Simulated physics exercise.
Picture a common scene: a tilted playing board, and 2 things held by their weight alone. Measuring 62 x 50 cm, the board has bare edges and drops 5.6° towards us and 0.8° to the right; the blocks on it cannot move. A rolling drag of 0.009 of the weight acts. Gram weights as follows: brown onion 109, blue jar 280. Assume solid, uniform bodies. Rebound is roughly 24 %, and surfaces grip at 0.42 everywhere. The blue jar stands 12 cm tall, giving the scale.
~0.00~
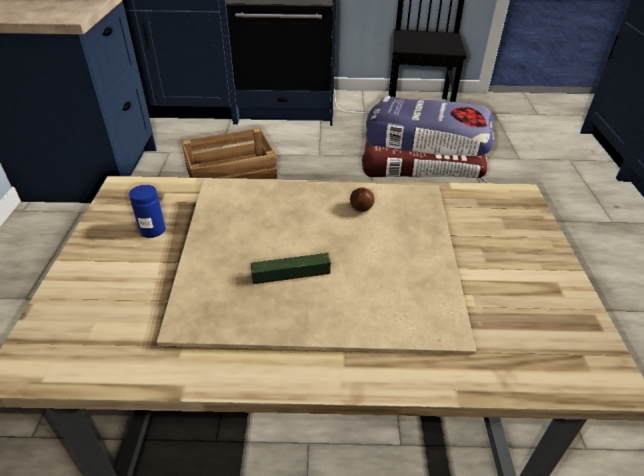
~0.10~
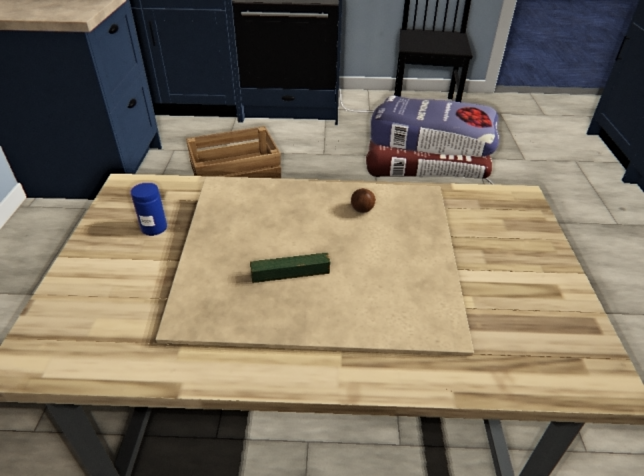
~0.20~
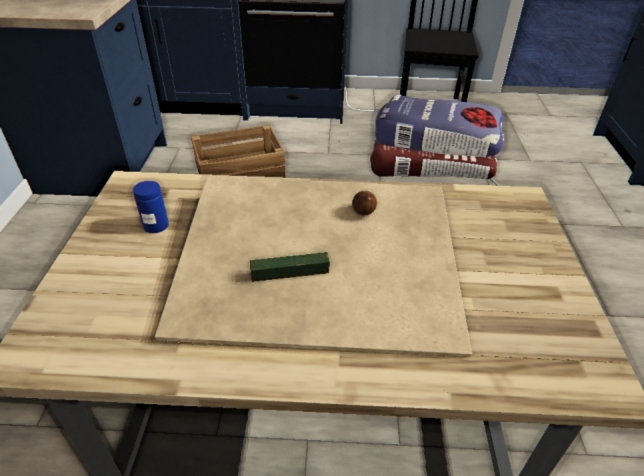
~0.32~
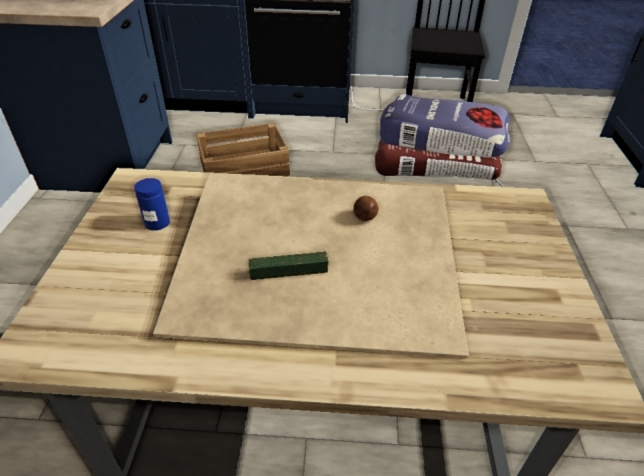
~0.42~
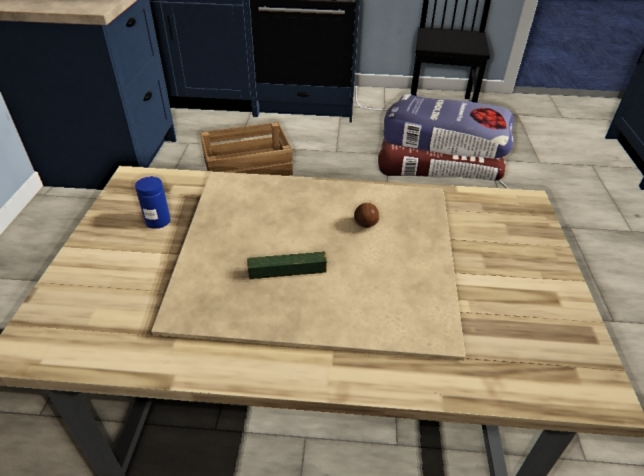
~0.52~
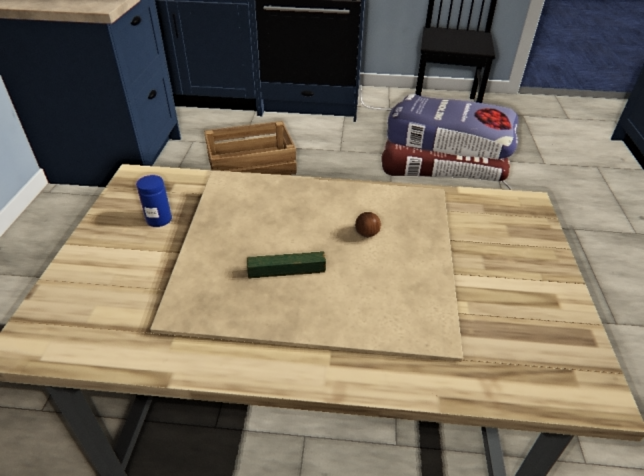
A wooden table with a tan board, the small brown ball rolling slowly nearer past a still green block, blue jar at left.
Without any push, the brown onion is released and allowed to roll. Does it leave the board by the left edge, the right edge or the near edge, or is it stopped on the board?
Exit: Front.
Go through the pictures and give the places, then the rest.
In the first picture, 40 cm of board to the near edge; brown onion (362, 200); blue jar (148, 212).
In the second picture, 39 cm of board to the near edge; brown onion (363, 201); blue jar (149, 209).
In the third picture, 39 cm of board to the near edge; brown onion (364, 203); blue jar (151, 207).
In the fourth picture, 37 cm of board to the near edge; brown onion (366, 209); blue jar (153, 205).
In the fifth picture, 34 cm of board to the near edge; brown onion (367, 216); blue jar (153, 203).
In the sixth picture, 31 cm of board to the near edge; brown onion (368, 225); blue jar (155, 201).
After 0.82 s, 19 cm of board to the near edge; brown onion near (374, 266).
After 1.22 s, it has gone over the near edge; brown onion near (390, 377).
After 1.42 s, it has gone over the near edge.
By the end (1.5 s), it has gone over the near edge; blue jar in place, give or take 8 cm.
